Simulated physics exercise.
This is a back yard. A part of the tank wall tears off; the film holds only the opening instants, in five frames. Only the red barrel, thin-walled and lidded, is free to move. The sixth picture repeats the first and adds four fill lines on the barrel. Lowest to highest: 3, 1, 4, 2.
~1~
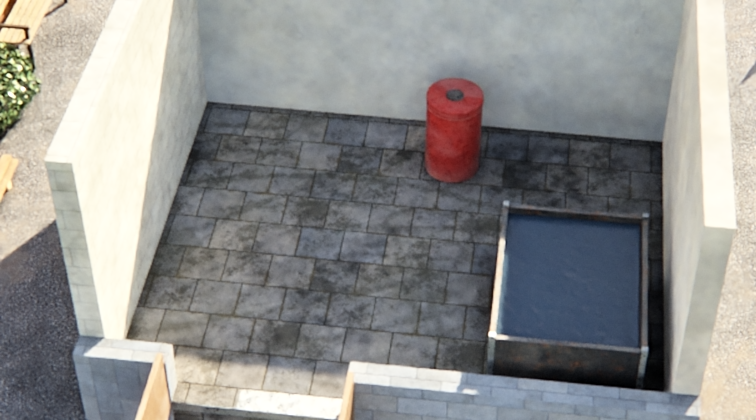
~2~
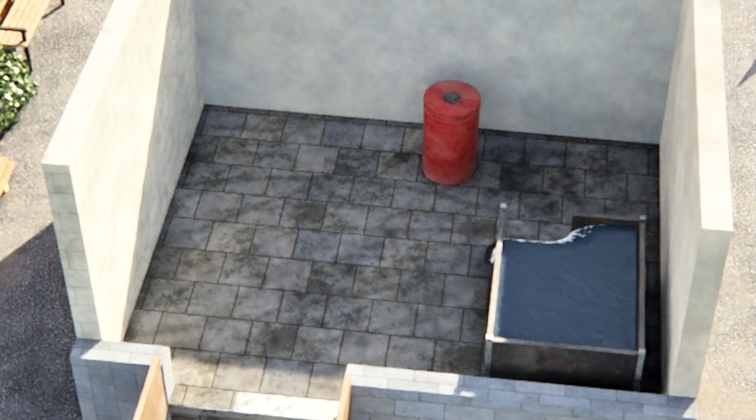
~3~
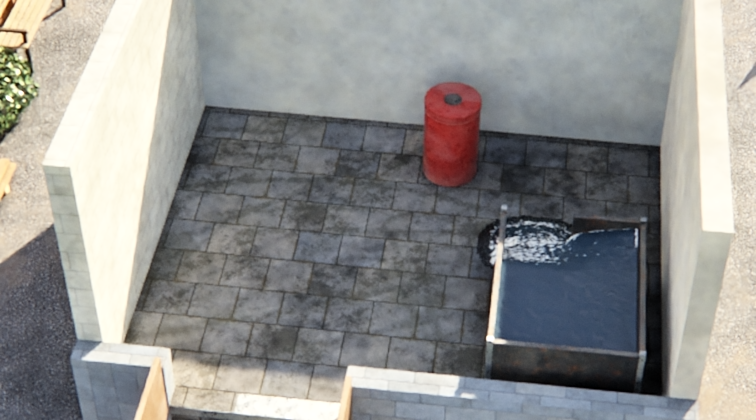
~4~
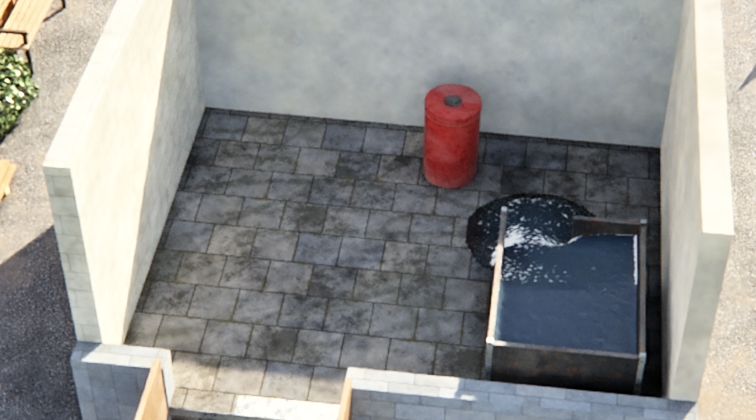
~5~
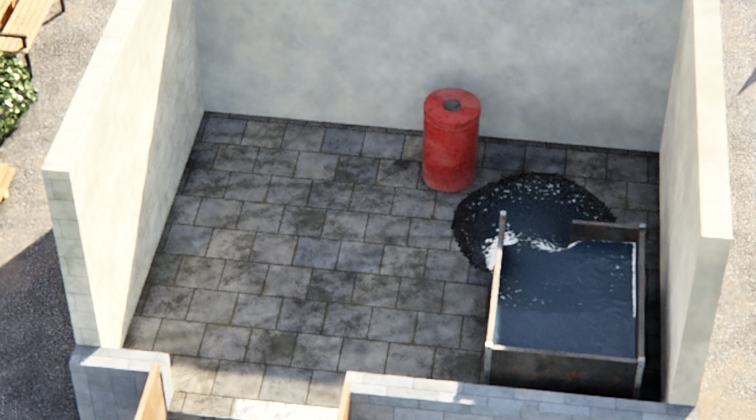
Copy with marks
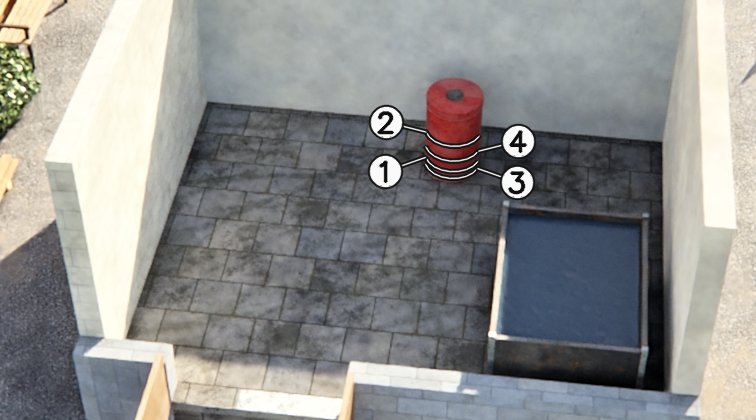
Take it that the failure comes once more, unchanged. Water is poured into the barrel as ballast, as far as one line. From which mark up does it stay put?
Level 4 just does it.
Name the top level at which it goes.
The answer is 1.
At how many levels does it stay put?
Two of them.
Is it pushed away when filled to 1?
Yes, that goes wrong.
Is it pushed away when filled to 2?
No.
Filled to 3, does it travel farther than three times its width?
Yes, it does.
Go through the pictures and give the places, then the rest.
In the first picture, lid of the red barrel at (454, 96); tank full, its middle at (571, 280); open gate at (261, 357).
In the second picture, water covers 2 % of the ground, mostly out of sight from here.
In the third picture, water covers 4 % of the ground, mostly out of sight from here.
In the fourth picture, water covers 6 % of the ground, mostly out of sight from here.
In the fifth picture, lid of the red barrel at (451, 106); 10 % of the ground wet, in view closest to the barrel at (465, 212).
On the marked copy, 1 at (449, 171); 2 at (450, 146); 3 at (449, 178); 4 at (450, 161); from the bottom up 3, 1, 4, 2.
If 1 is chosen, it is pushed about twice its own width away.
If 2 is chosen, it does not move.
If 3 is chosen, it is pushed about 5 times its own width away.
If 4 is chosen, it does not move.
